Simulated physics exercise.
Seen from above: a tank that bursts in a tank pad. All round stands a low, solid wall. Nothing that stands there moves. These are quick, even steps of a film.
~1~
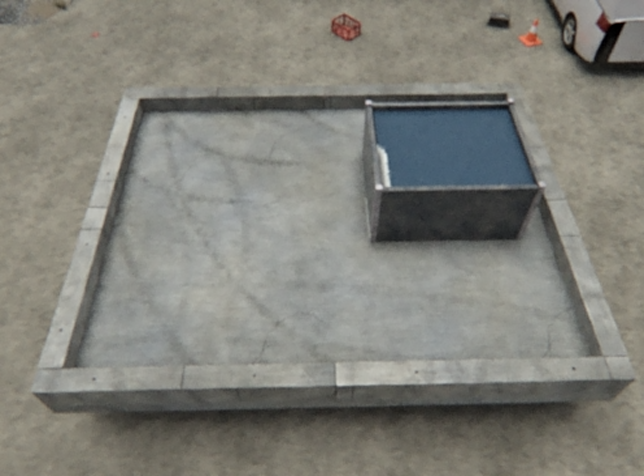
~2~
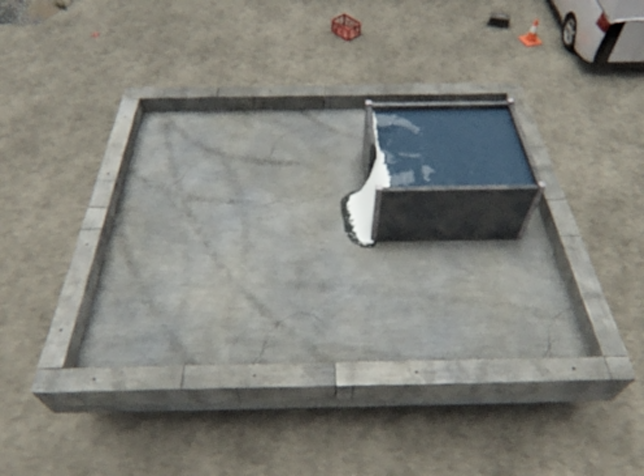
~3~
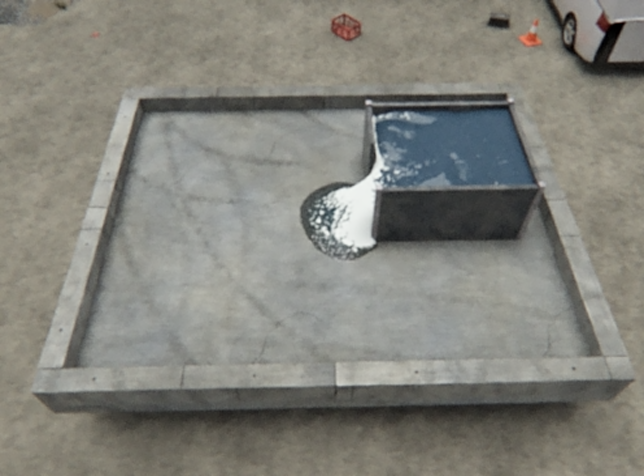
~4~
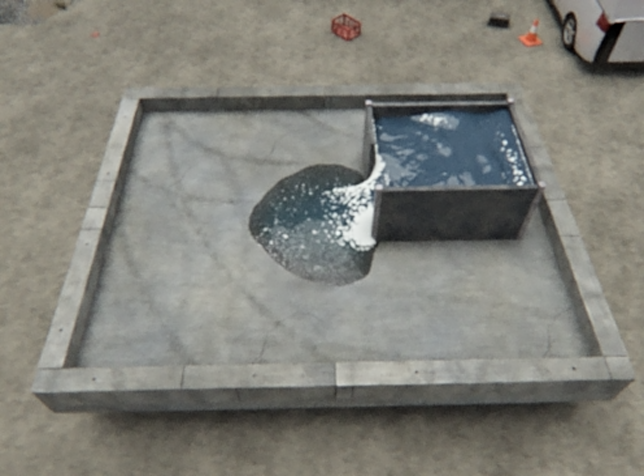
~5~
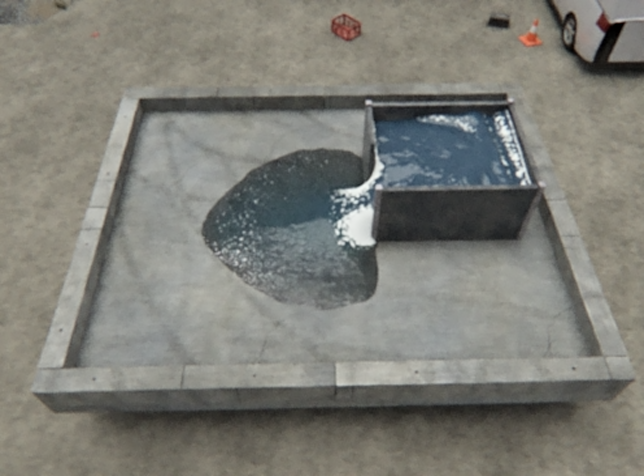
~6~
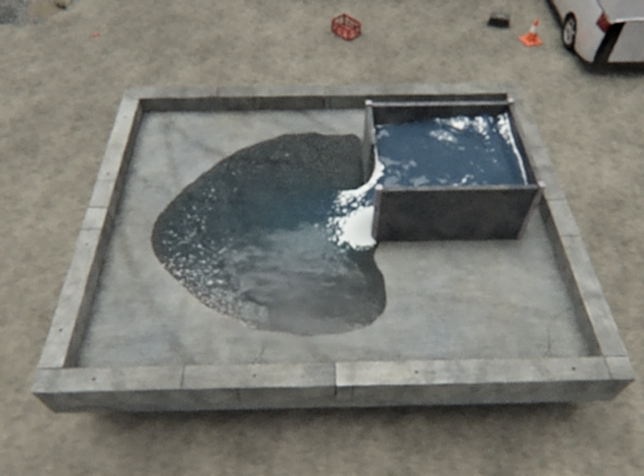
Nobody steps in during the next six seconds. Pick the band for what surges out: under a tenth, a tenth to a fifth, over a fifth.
It loses not even a tenth.
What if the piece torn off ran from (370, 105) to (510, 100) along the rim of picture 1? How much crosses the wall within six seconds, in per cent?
Close to 34 %.
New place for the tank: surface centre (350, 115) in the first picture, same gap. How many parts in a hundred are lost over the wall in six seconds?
Close to 4 %.
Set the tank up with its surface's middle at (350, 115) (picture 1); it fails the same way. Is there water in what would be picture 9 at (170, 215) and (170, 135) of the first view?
In turn: Wet, awash.
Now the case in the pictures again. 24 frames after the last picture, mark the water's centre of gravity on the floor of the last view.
I would point to (289, 217).
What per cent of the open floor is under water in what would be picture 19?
Near 60 in a hundred.
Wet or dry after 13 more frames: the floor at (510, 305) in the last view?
Answer: Clear.
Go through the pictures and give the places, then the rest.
The tank at (448, 148) is whole and still, in the first picture.
The front is at (370, 244), out from the gap at (374, 201), in the second picture.
Water pours out at (374, 202) and has run to (309, 207), in the third picture.
Water pours out at (374, 203) and has run to (256, 226), in the fourth picture.
Water pours out at (374, 203) and has run to (211, 235), in the fifth picture.
The front is at (160, 240), out from the gap at (374, 203), in the sixth picture.
A moment on, water covers 45 % of the floor; the low wall has let 0 % over.
Next, water covers 50 % of the floor; the low wall has let 0 % over.
Then, water covers 50 % of the floor; the low wall has let 1 % over.
Later, water covers 55 % of the floor; the low wall has let 2 % over.
In the end, water covers 80 % of the floor; the low wall has let 2 % over.
